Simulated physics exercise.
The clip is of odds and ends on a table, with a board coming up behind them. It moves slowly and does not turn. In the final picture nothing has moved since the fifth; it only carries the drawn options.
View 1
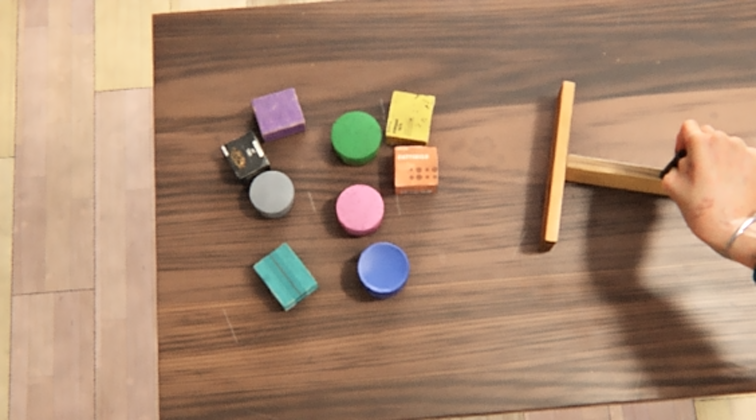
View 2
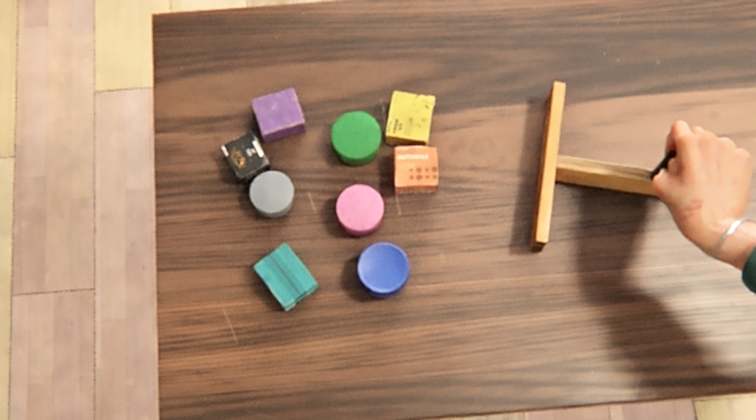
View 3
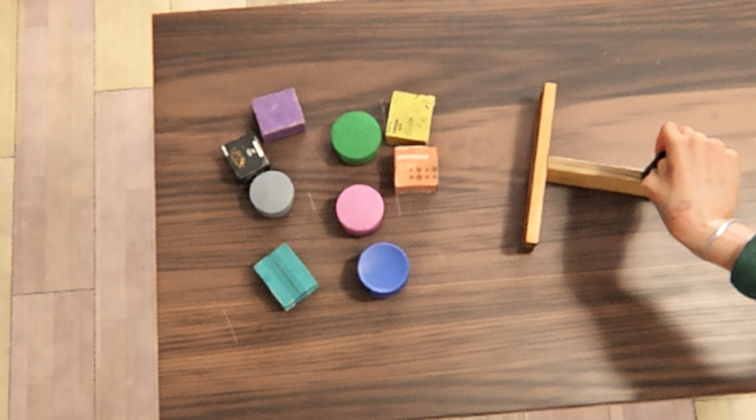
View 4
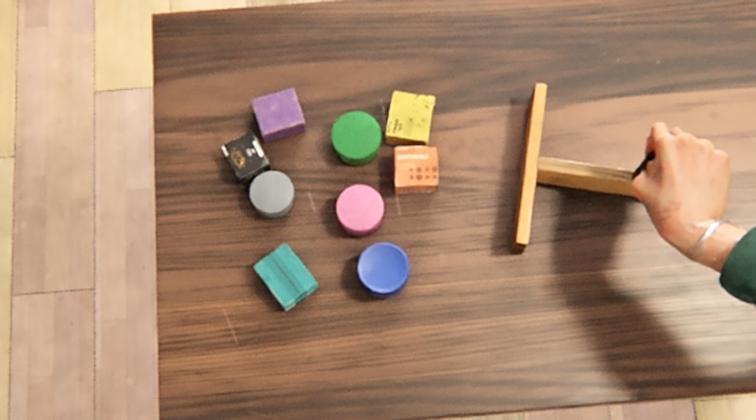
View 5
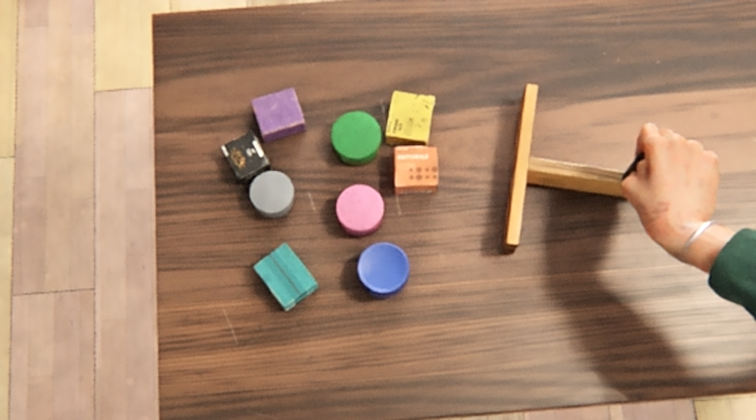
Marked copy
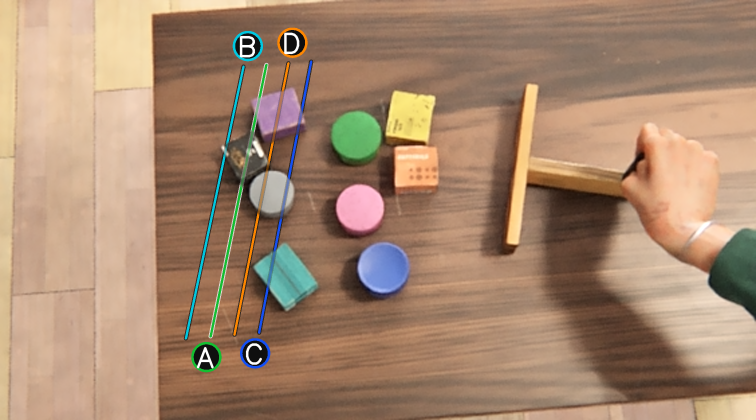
A hand holding a T-shaped wooden tool moves it slowly leftward across a dark wood-grain table, seen from directly above beside a pale plank floor. To its left sit purple, black, yellow, orange and teal blocks among round green, grey, pink and blue pieces, all motionless. The board slides a short way toward them without turning, touching none, while the camera stays still.
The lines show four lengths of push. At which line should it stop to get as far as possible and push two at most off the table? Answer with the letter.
B.
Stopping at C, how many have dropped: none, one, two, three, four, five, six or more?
In all, none.
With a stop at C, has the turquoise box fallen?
No.
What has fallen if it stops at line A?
The black box goes over.
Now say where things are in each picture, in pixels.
Board (561, 160); purple block (279, 116); blue tub (384, 271), in the first picture.
Board (551, 160); pink pot (360, 211), in the second picture.
Board (541, 161); grey pot (273, 195), in the third picture.
Board (532, 162); green pot (357, 139), in the fourth picture.
Board (523, 162); black box (246, 159); purple block (279, 116); blue tub (384, 271), in the fifth picture.
On the marked copy, A at (239, 195); B at (216, 197); C at (286, 192); D at (262, 193).
With B. Early on, board (412, 171); blue tub (374, 275); yellow box (394, 122).
Further on, board (302, 179); black box (200, 167); grey pot (232, 193).
At the end, board (215, 186); black box over the edge; grey pot over the edge; two fallen.
As for the rest, A is within the limit but short; C is within the limit but short; D is within the limit but short.
